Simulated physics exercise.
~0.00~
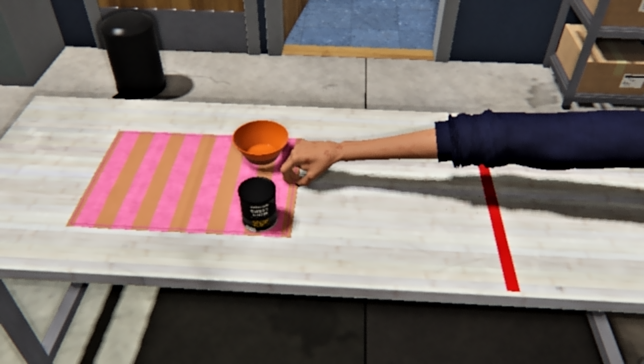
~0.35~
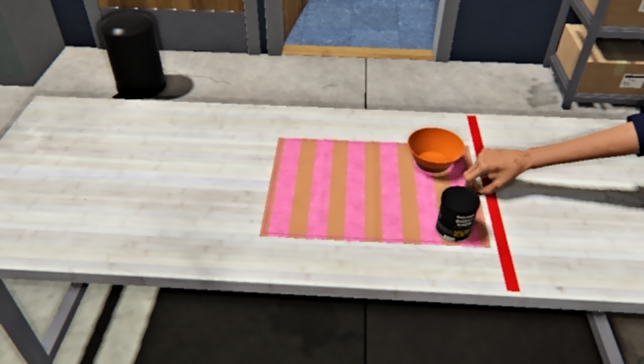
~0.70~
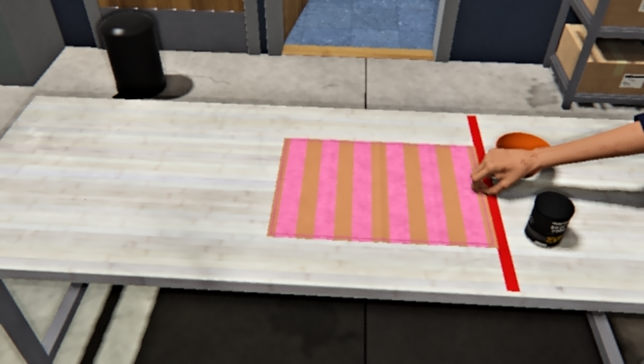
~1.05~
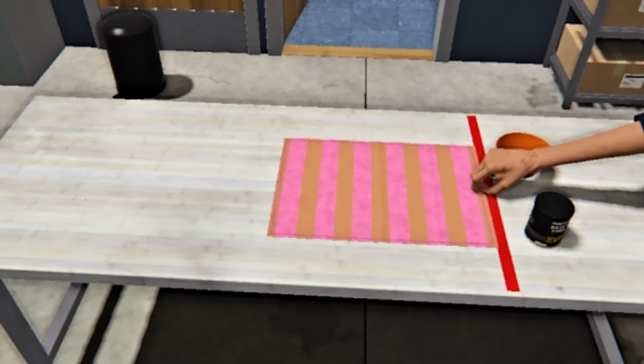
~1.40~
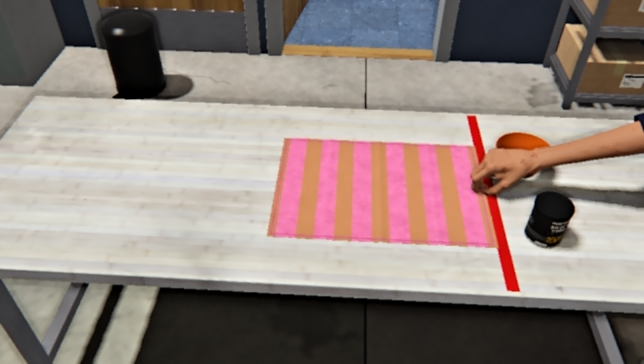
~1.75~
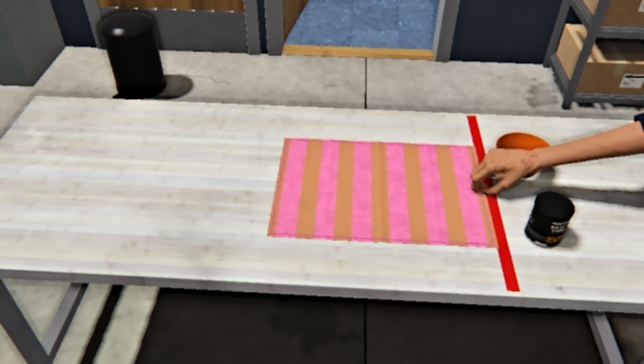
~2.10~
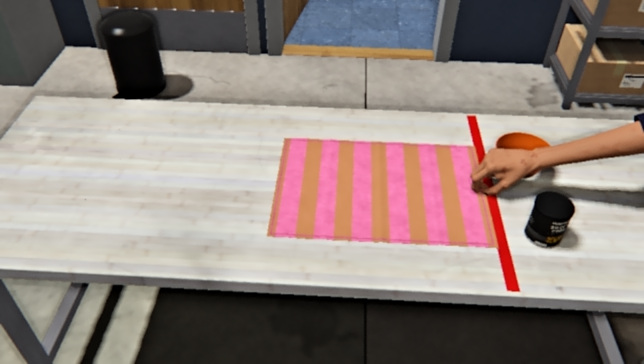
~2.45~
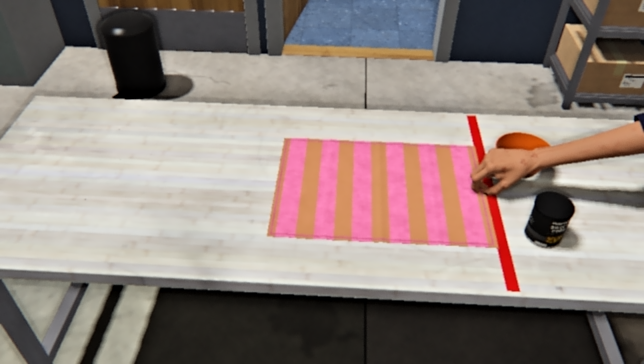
At the start, an orange bowl and a small black tin rest near the right edge of a pink and tan striped cloth on a pale table, with a hand gripping the cloth beside them. The hand pulls the cloth to the right, towards a strip of red tape, and both objects ride along. The cloth stops with its edge at the tape, but the tin and the bowl carry on off the front of it. They come to rest upright beyond the tape, the bowl partly hidden behind the hand. After that, nothing moves, and the hand stays at the cloth's edge.
